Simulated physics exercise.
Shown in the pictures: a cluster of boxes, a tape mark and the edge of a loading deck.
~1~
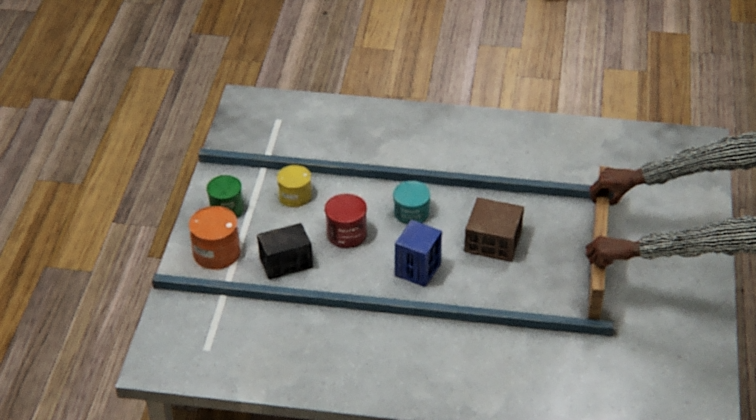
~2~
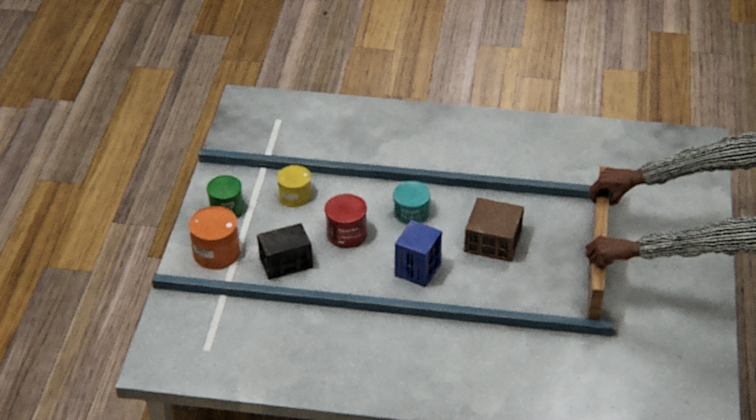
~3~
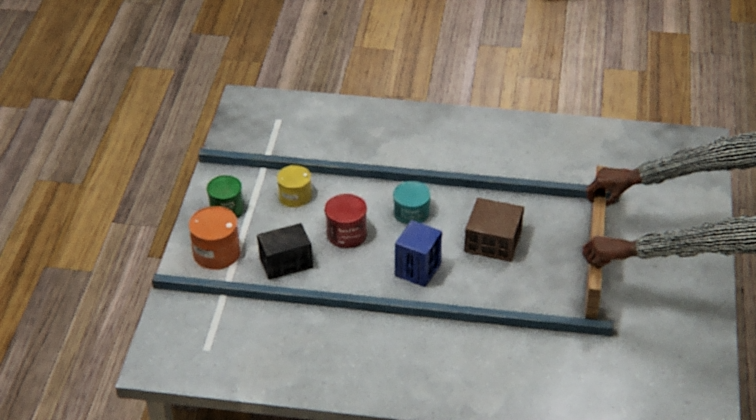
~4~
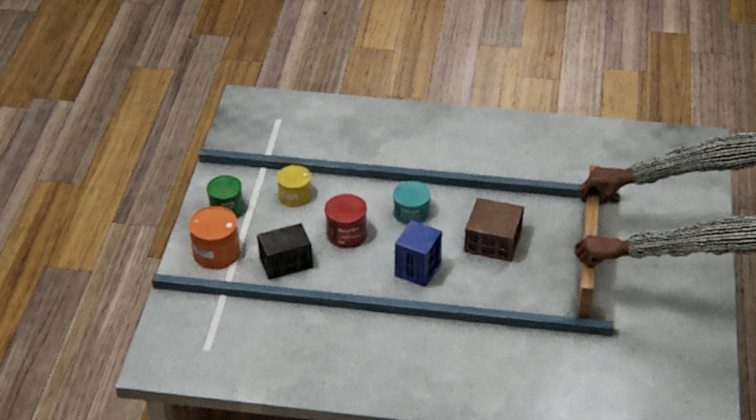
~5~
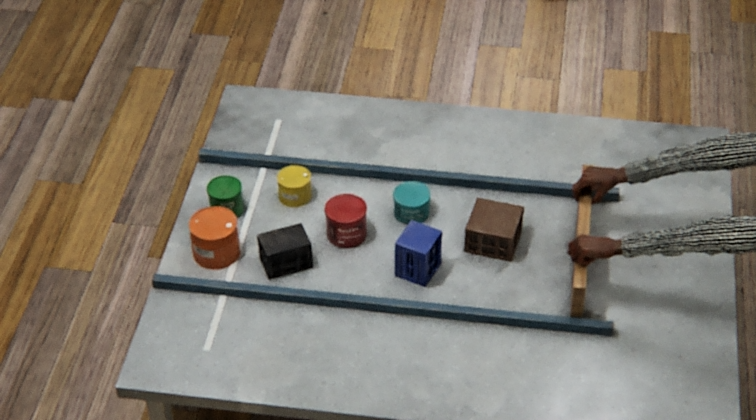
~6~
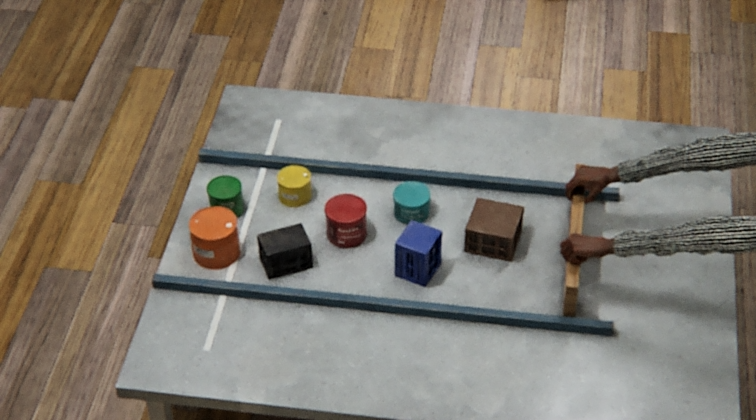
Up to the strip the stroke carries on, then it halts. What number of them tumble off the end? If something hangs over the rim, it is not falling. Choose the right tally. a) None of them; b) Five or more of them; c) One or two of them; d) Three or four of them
c, one or two of them.
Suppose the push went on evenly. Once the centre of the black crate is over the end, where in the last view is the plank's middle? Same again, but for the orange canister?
The middle is at (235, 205) when it's the black crate, and at (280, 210) when it's the orange canister.
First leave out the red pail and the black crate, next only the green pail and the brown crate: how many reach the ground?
Result, first then second: 0, 1.
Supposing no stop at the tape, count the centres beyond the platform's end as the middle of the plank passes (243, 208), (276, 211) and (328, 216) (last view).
Over the end: 3, 1, 0.
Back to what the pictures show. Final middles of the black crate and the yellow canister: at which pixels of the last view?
(181, 236) and (204, 177), approximately.
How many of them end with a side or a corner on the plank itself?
3 of them.
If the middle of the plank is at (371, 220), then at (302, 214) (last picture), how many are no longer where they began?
I get 4 at the one place and 8 at the other.
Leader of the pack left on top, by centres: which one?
That would be the red pail.
Early on, none off yet; green pail at rest near (225, 198); orange canister at rest near (215, 238); yellow canister at rest near (295, 186).
Finally, the number that fall off is one or two; lost, orange canister and green pail.
